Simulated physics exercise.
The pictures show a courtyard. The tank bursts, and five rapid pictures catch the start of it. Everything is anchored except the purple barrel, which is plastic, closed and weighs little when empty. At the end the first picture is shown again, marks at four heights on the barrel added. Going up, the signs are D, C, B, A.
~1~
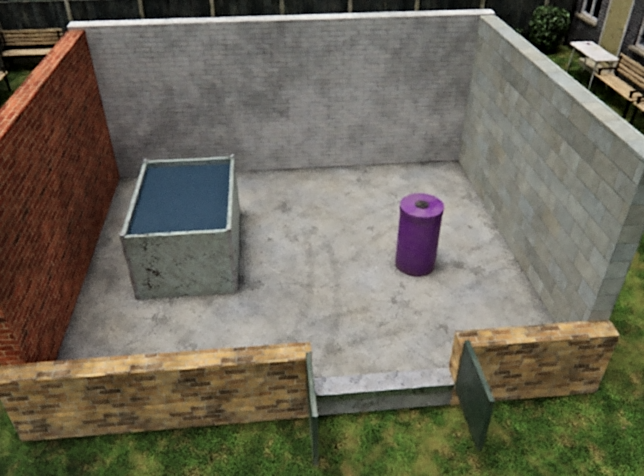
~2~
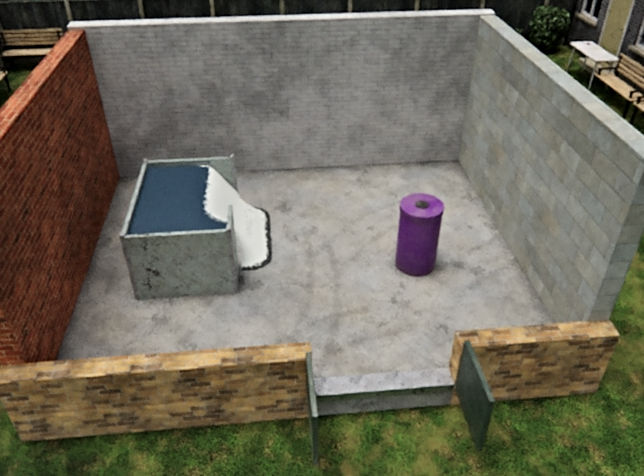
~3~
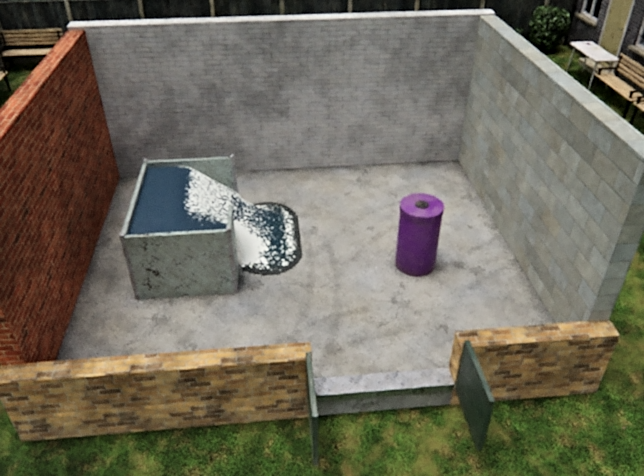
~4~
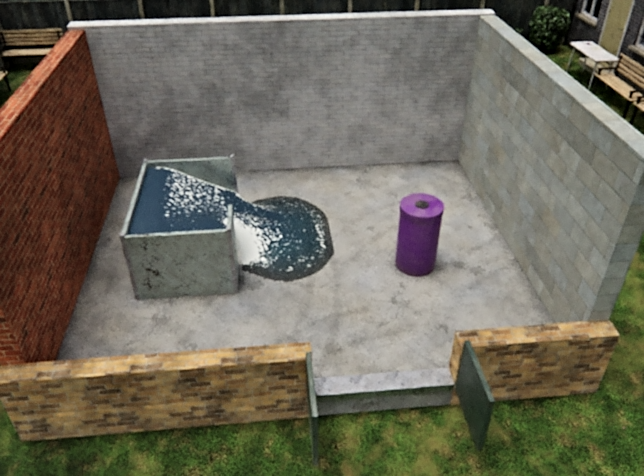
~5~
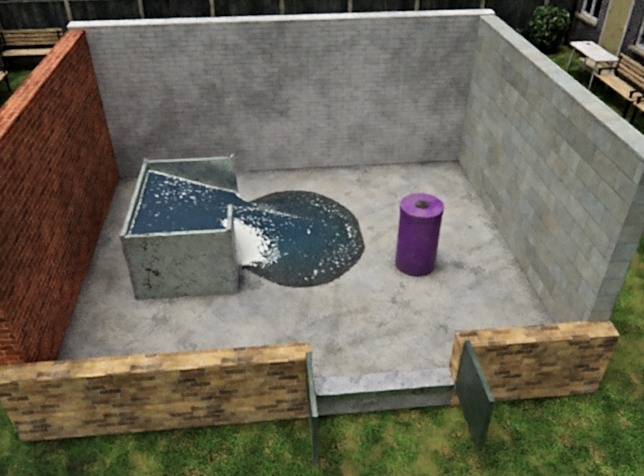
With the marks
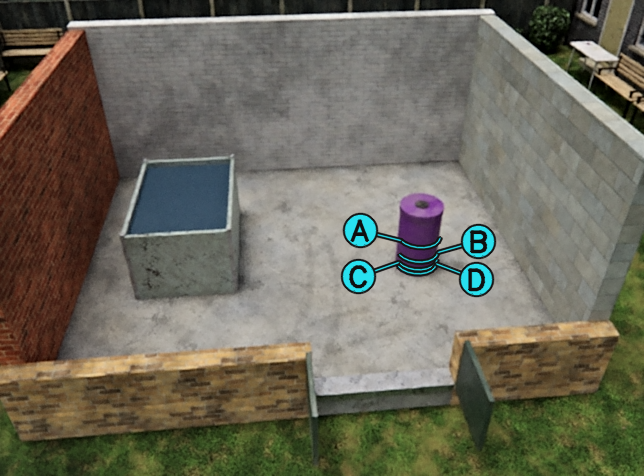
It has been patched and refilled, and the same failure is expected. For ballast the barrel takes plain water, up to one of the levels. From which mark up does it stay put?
Take A.
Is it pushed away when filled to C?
Yes.
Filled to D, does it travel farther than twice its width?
Yes, clearly.
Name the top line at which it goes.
B.
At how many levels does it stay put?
One of them.
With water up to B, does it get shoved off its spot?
Yes, that goes wrong.
On the marked copy, A at (423, 247); B at (422, 262); C at (421, 269); D at (420, 273); from the bottom up D, C, B, A.
With A, it does not move.
With B, it is pushed about its own width away.
With C, it is pushed about 4 times its own width away.
With D, it is pushed about 5 times its own width away.
